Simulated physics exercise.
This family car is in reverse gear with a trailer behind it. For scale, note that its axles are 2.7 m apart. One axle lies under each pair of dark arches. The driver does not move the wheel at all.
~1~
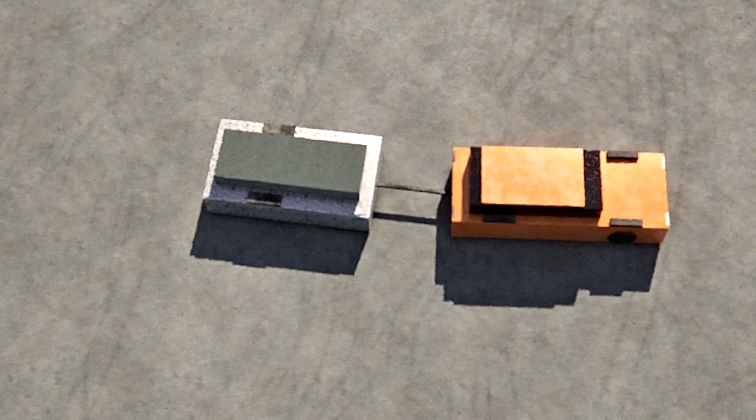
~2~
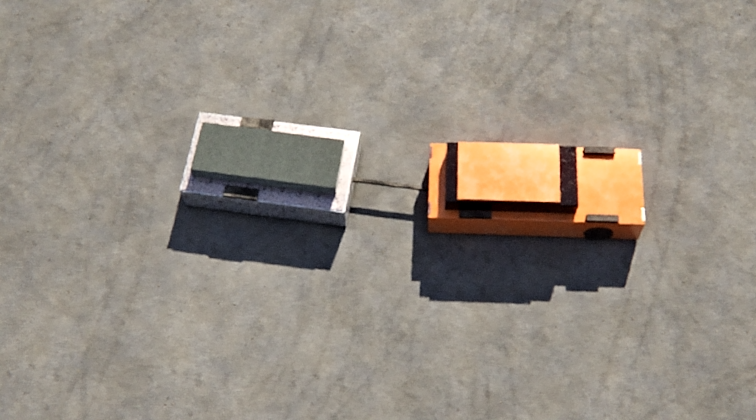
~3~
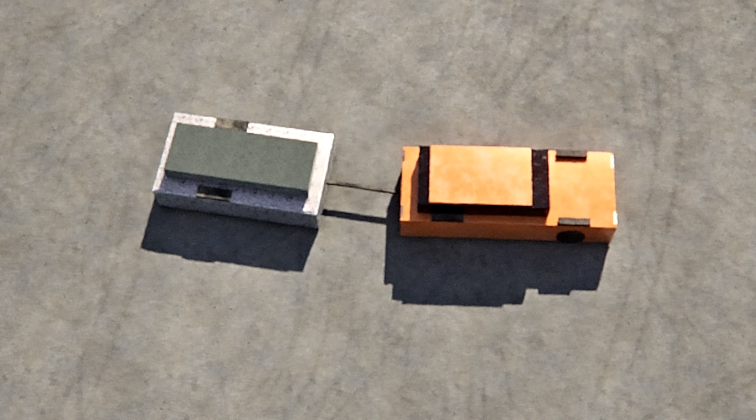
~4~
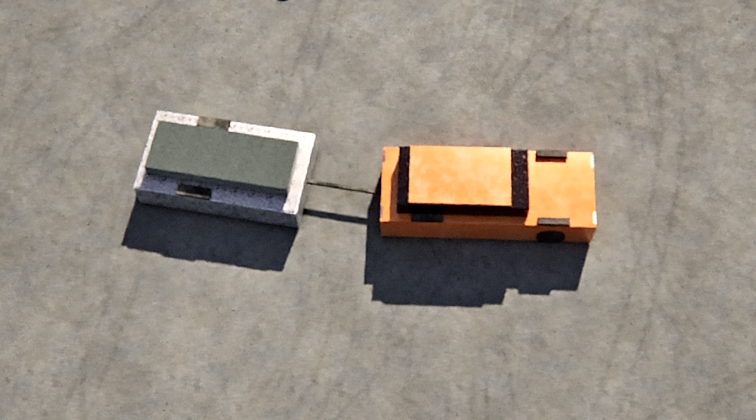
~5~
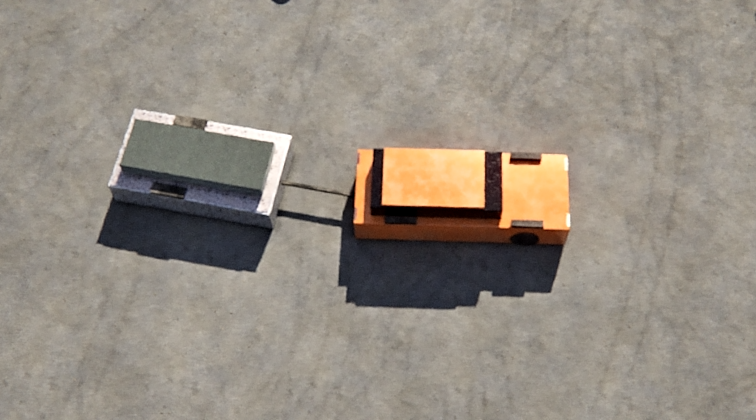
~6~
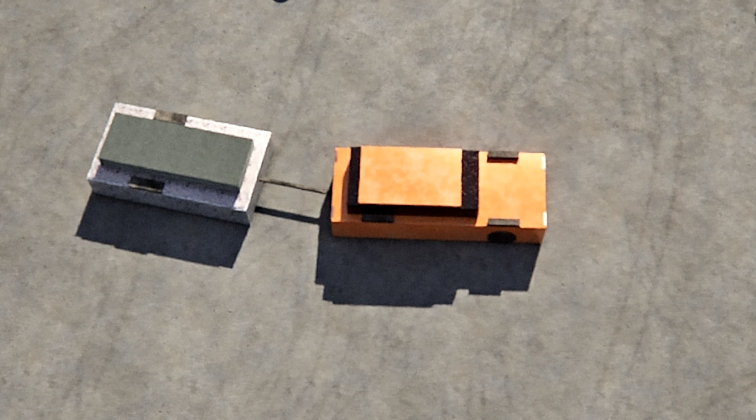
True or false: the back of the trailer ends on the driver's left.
True.
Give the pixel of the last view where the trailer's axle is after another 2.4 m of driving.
It ends up close to (64, 126).
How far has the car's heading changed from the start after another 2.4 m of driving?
Roughly 0 degrees.
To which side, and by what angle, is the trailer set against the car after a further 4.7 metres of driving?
Roughly 35 degrees to the car's left.
2.4 m further on, the tail is 19° to the car's left, the car has turned 0° and the trailer's axle is at (64, 126) of the last picture.
4.7 m further on, the tail is 35° to the car's left, the car has turned 0° and the trailer's axle is out of the picture.
7.1 m further on, the tail is 60° to the car's left, the car has turned 0° and the trailer's axle is out of the picture; it has jack-knifed.
